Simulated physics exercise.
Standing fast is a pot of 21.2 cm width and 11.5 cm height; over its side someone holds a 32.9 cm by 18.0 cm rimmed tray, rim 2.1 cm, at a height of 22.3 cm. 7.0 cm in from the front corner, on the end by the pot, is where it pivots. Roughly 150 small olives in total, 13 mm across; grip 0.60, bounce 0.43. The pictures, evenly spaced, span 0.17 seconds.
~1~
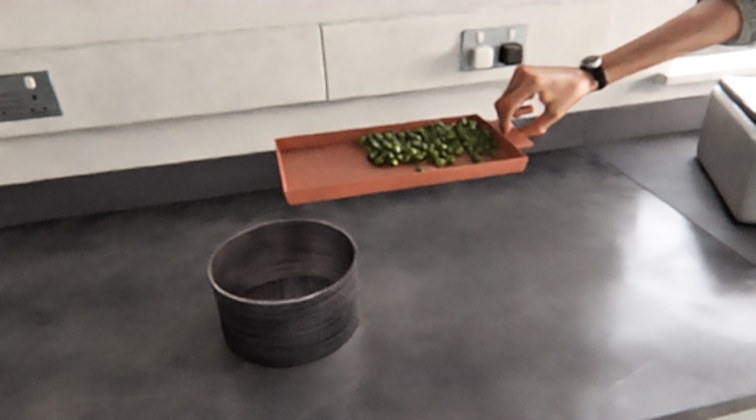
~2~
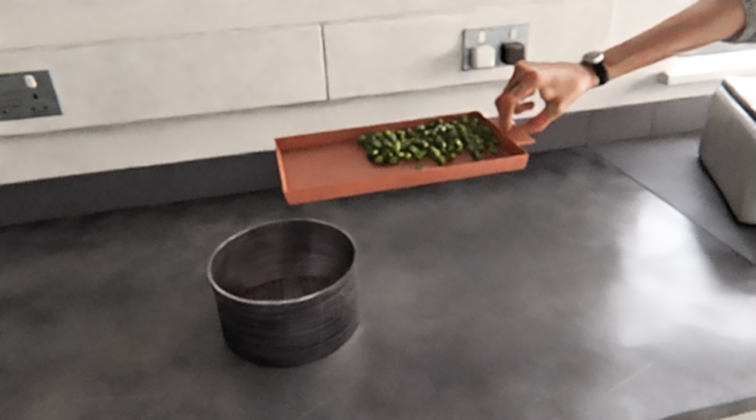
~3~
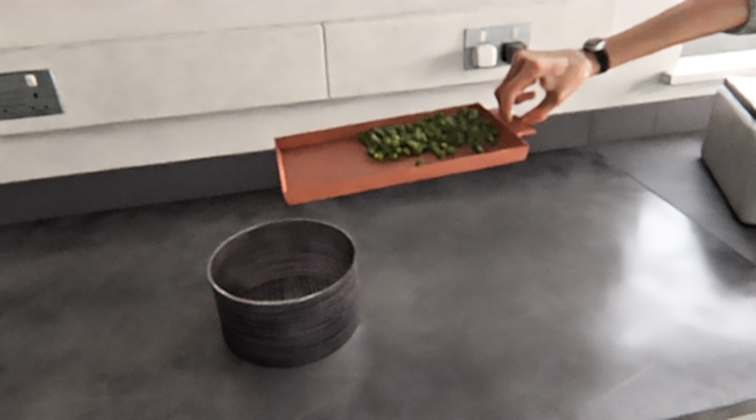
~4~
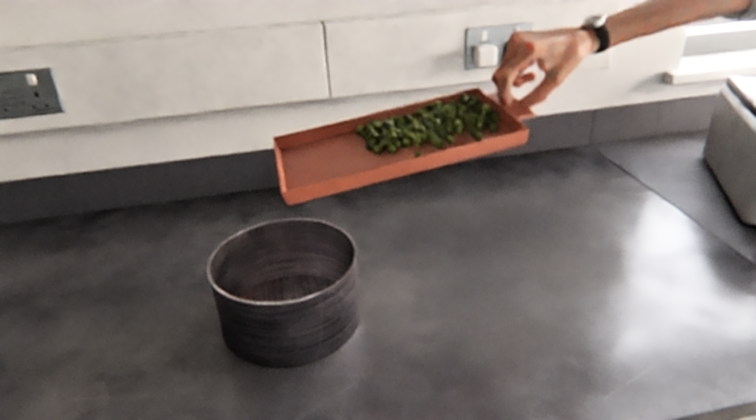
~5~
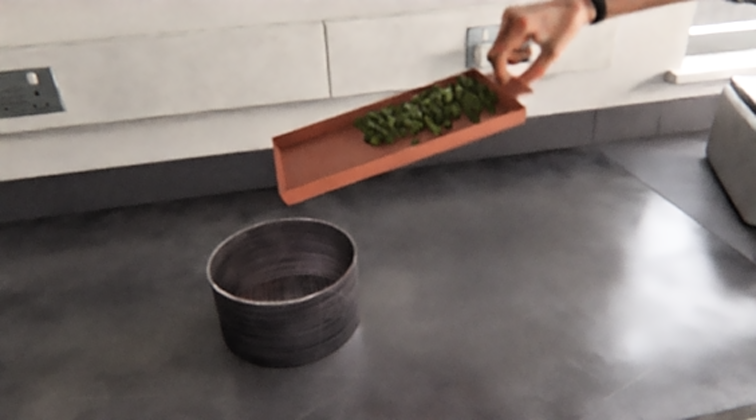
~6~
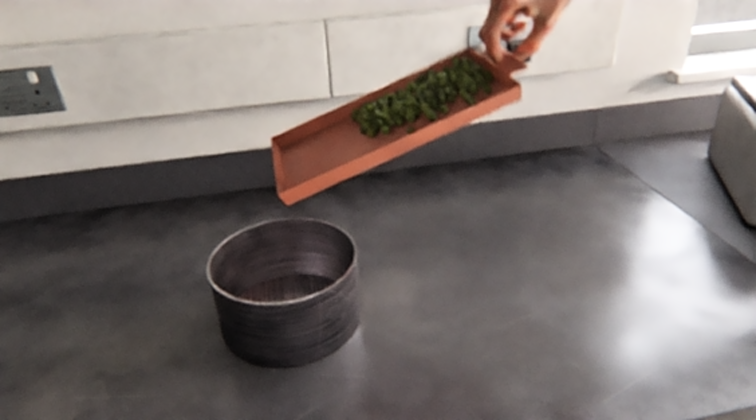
A hand lifts the right end of an orange tray of green pieces, tilting it leftward.
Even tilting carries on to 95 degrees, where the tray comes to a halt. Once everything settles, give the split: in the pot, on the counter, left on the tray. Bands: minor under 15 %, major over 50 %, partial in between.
Pot: Partial, counter: Major, left on the tray: Minor.
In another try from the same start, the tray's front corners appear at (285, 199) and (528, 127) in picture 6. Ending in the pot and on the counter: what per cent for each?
Pot: 85, counter: 15.
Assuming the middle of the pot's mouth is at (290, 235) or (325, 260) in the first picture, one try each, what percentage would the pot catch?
In order, about 35 and about 5 per cent.
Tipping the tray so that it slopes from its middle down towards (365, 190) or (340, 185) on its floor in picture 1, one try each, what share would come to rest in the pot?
That would be close to 55 per cent, then close to 70 per cent.
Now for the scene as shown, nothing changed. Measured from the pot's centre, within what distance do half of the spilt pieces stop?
That comes to near 30 cm.
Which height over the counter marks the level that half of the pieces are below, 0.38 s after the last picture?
I'd put it near 28 cm.
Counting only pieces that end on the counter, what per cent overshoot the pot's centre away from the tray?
100 %.
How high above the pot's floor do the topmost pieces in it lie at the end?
About 1.5 centimetres.
Then, 0.23 s after the last picture, tilt 58 degrees; the tray holds 100 %, the pot 0 %.
Then, 0.38 s after the last picture, tilt 84 degrees; the tray holds 95 %, the pot 0 %.
Then, 0.66 s after the last picture, tilt 95 degrees; the tray holds 0 %, the pot 35 %.
In the end, pot 40 %, counter 60 %, tray 0 %.
